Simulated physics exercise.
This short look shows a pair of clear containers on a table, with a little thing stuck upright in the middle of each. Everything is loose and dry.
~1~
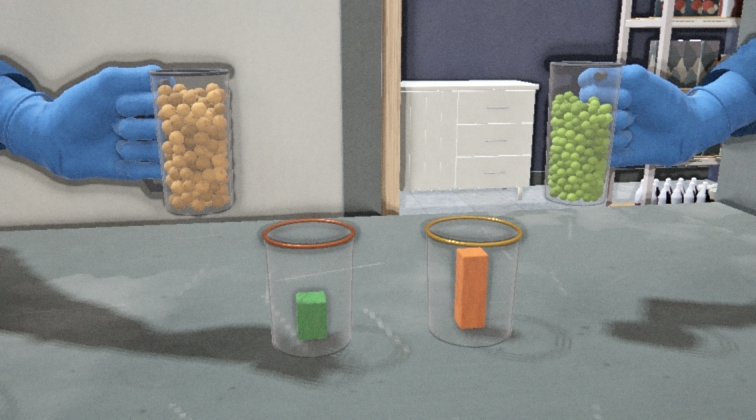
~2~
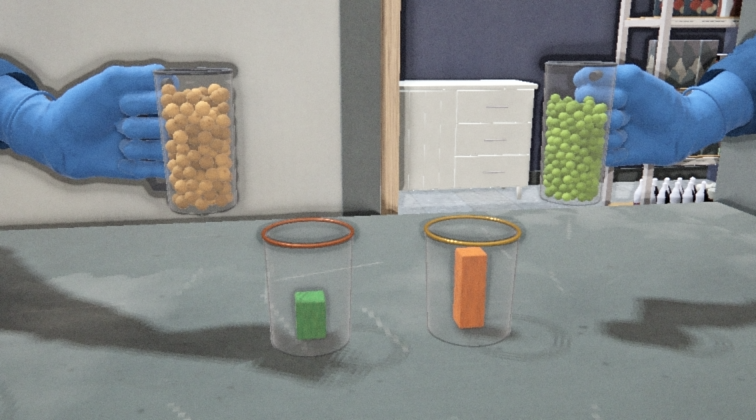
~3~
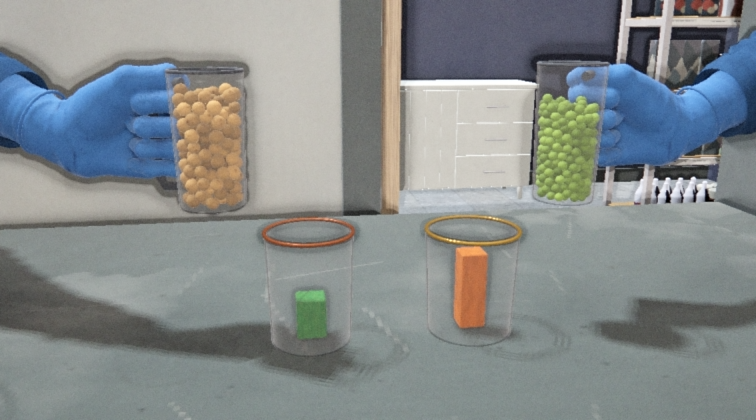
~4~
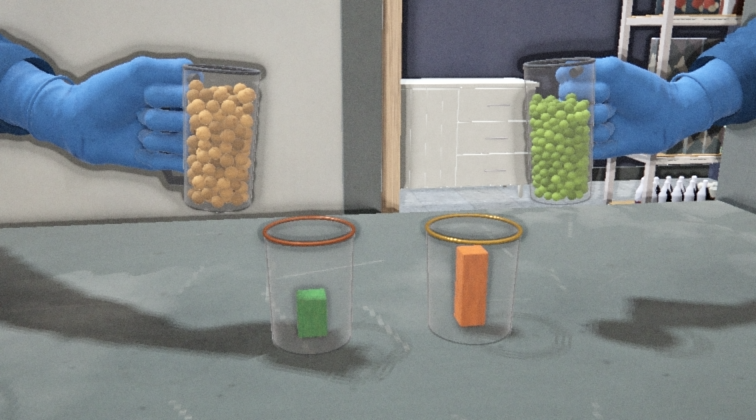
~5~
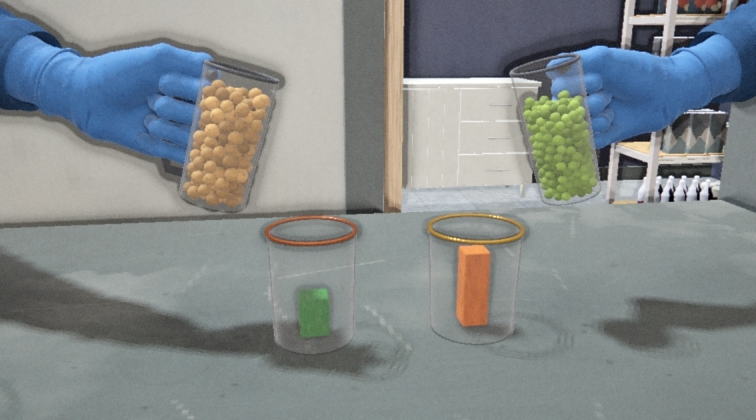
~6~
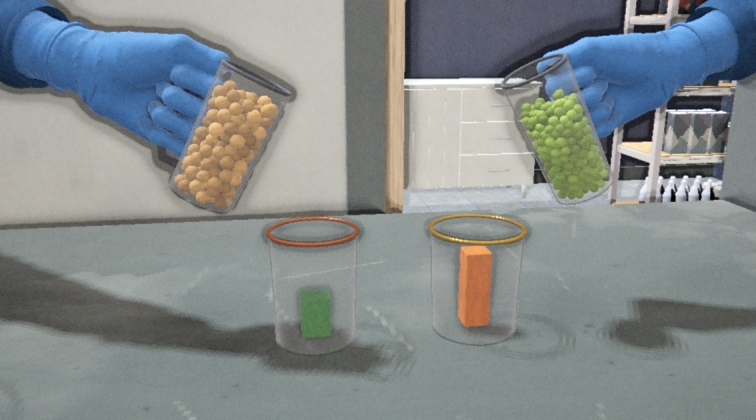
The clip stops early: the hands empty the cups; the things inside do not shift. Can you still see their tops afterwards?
Left: Covered; right: Visible.
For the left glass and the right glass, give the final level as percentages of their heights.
70 % left, 55 % right, roughly.
Then, 0.29 s later than the last frame, left glass empty, all of its cupful still in the cup; right glass empty, all of its cupful still in the cup.
Then, 0.67 s later than the last frame, left glass nearly empty, nearly all of its cupful still in the cup; right glass empty, nearly all of its cupful still in the cup.
Then, 1.06 s later than the last frame, left glass a quarter full, roughly half of its cupful still in the cup; right glass nearly empty, roughly half of its cupful still in the cup.
When it is over, left glass two thirds full (surface near (314, 264)), nothing beside it; right glass half full (surface near (475, 270)), nothing beside it; the left thing is covered; the right thing is still showing.
